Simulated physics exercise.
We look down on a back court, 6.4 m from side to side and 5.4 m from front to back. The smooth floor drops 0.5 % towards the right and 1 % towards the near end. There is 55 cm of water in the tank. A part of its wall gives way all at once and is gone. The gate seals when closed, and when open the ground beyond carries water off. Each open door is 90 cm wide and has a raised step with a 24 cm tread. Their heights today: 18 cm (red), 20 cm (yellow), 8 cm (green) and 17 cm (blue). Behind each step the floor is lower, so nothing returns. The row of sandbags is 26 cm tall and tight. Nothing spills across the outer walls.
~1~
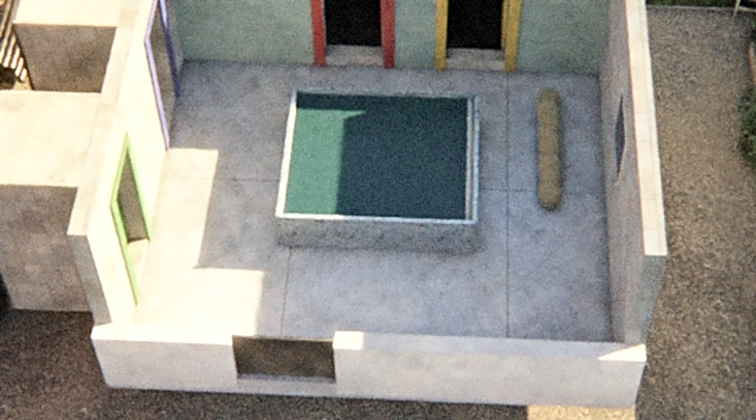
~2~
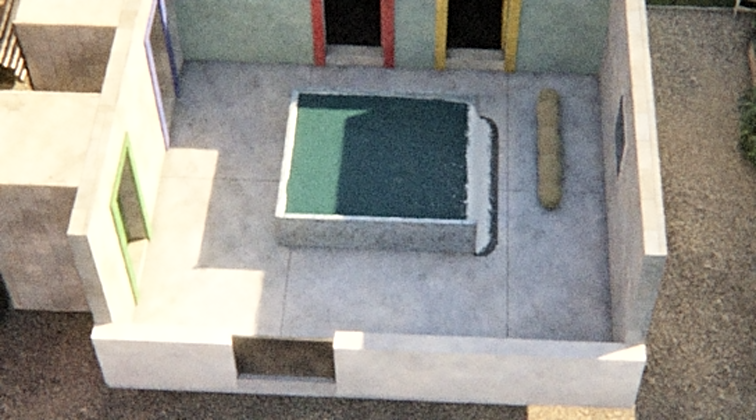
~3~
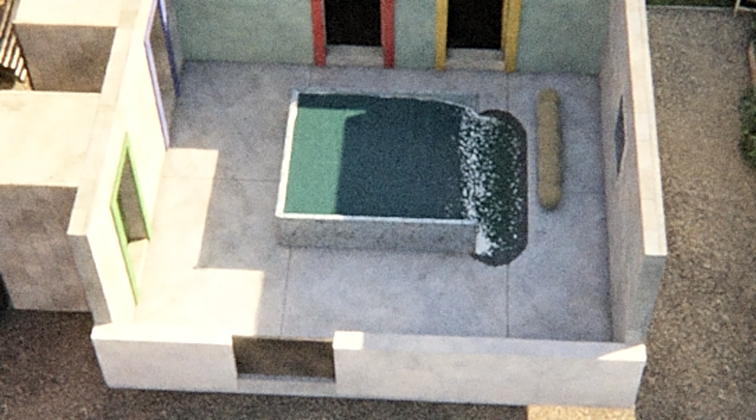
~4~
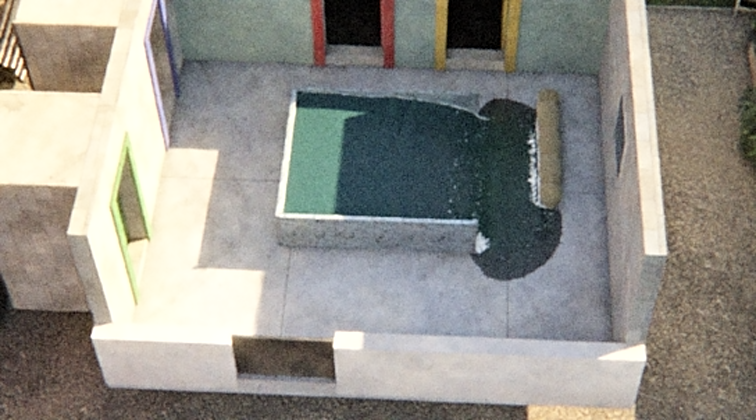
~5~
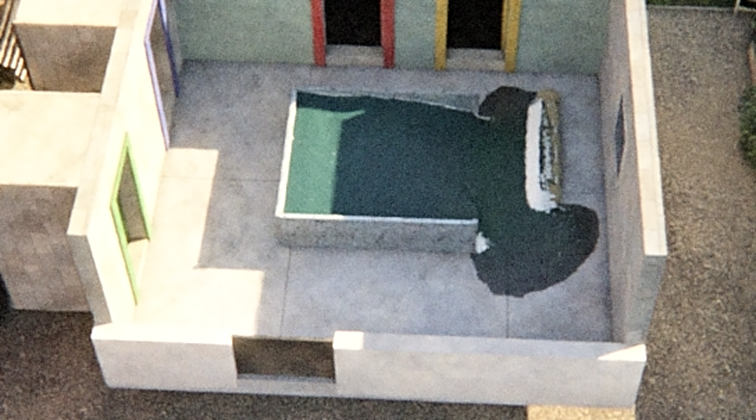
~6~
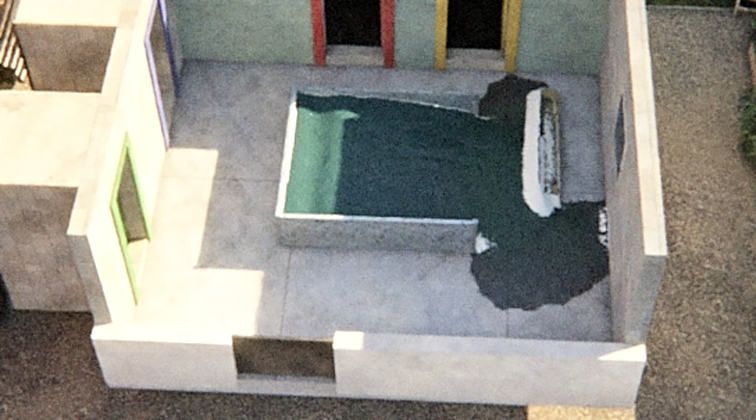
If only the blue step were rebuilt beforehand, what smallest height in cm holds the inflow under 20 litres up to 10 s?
Some 8 cm above the ground.
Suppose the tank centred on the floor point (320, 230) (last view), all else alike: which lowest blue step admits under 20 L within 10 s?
Then roughly 14.5 cm.
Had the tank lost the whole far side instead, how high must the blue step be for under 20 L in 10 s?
Some 17 cm.
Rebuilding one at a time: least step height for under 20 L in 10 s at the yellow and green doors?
Roughly 21 cm at yellow and 12.5 cm at green.
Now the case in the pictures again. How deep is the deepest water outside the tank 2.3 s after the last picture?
Roughly 42 cm.
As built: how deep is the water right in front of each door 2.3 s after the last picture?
Depths in cm: Red 4, yellow 24, green 0, blue 0.
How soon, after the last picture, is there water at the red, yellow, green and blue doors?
Red 1.6 s, yellow 0.6 s, green 3.8 s, blue 3.2 s.
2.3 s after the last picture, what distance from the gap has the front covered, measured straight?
About 3.8 m.
Then, 0.7 s after the last picture water covers 25 % of the floor, deepest (42 cm) near (536, 181); it has not reached the blue door.
Then, 2.3 s after the last picture water covers 50 % of the floor, deepest (42 cm) near (609, 379); it has not reached the blue door.
Then, 9.3 s after the last picture water covers 95 % of the floor, deepest (17 cm) near (208, 362); 9 cm at the blue door, 0 litres in over its 17 cm step.
At the blue door as built, the water peaked near 11 cm, 4.3 s after the last picture.
With a step of 6.5 cm, 35 litres would have come in within the 10 s; with 9 cm, 11 litres. So under 20 litres takes about 8 cm.
